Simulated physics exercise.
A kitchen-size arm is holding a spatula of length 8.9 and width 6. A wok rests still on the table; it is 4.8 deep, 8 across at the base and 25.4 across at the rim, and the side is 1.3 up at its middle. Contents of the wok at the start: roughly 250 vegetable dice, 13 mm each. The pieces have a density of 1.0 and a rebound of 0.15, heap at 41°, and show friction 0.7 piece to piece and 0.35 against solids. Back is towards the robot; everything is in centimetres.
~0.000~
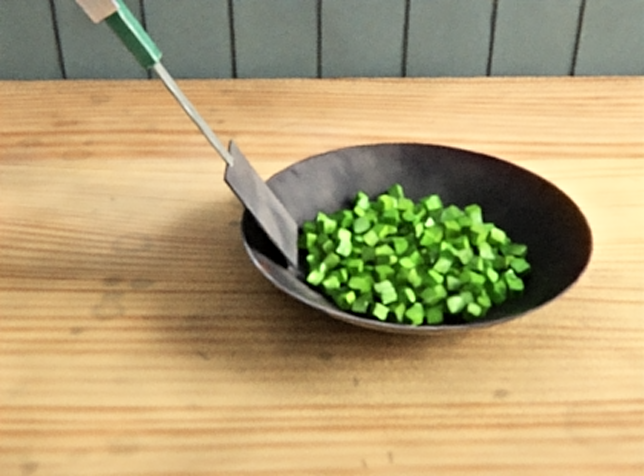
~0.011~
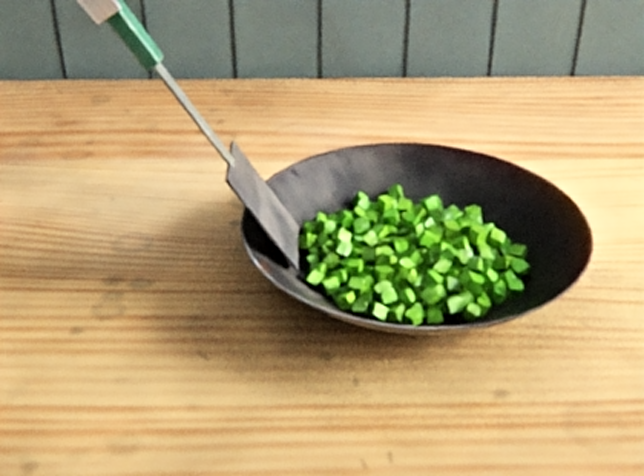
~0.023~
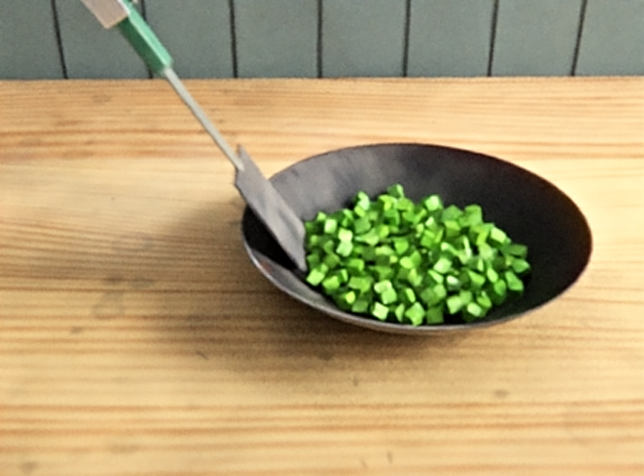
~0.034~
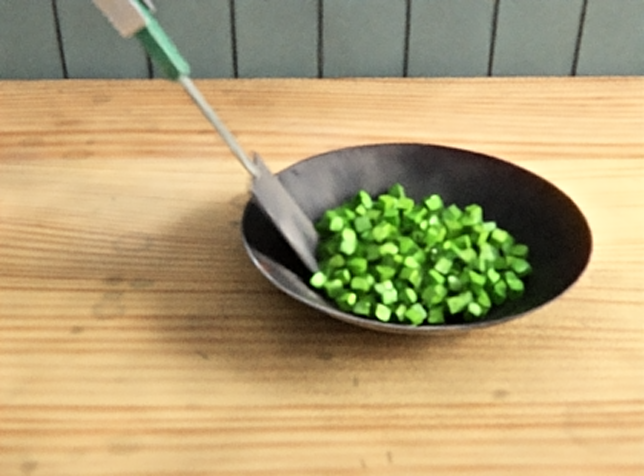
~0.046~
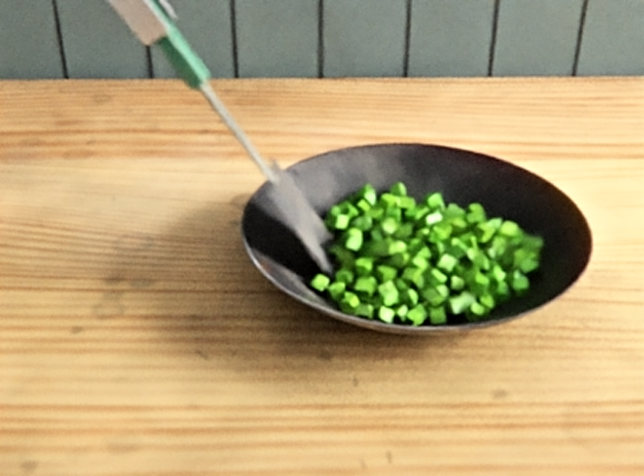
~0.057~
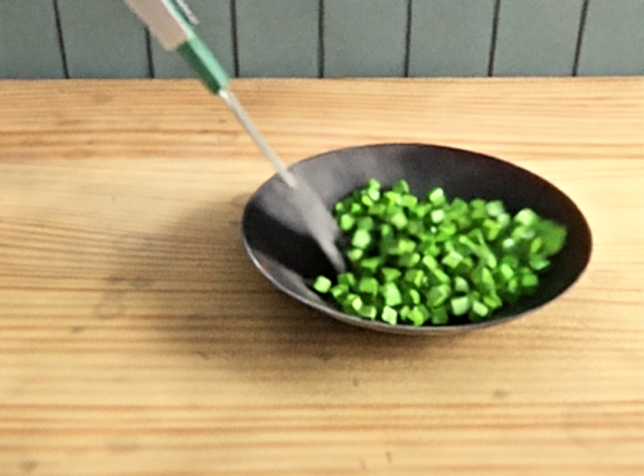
On a pale wooden tabletop in front of grey-green vertical panelling, the view looks down at an angle from a camera that stays still. A dark, wide wok right of centre holds a heap of bright green vegetable dice, with a grey-bladed, green-handled spatula slanting in from the upper left. The spatula barely moves at first, then slides rightward into the wok, pushing the dice to the right.
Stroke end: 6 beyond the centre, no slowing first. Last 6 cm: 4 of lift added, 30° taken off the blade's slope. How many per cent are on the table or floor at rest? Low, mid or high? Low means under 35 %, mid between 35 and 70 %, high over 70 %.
Low.
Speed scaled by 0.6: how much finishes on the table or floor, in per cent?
The share would be near 15 in a hundred.
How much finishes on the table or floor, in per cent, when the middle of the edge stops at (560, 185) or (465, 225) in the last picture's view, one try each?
Some 50 and 15 per cent.
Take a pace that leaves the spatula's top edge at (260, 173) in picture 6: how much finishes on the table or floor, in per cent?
Estimate: Close to 15 %.
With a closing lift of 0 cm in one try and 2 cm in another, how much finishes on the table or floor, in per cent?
Roughly 30 per cent, then 25 per cent.
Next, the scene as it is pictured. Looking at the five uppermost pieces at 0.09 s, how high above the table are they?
Estimated height above table: Approx. 7 cm.
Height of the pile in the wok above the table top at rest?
About 5.5 centimetres.
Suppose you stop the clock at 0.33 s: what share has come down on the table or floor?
My estimate is roughly 25 %.
After 0.09 s, sloping 58°, highest piece 7 above the table; 244 in the wok, 2 on the blade or in flight.
After 0.11 s, sloping 48°, highest piece 9 above the table; 232 in the wok, 14 on the blade or in flight.
After 0.33 s, sloping 28°, highest piece 9 above the table; 183 in the wok, 56 on the table or floor, 7 on the blade or in flight.
After 1.38 s, sloping 28°, highest piece 5 above the table; 183 in the wok, 63 on the table or floor.
In the end, 183 in the wok, 63 on the table or floor. That is 26 % on the table or floor.
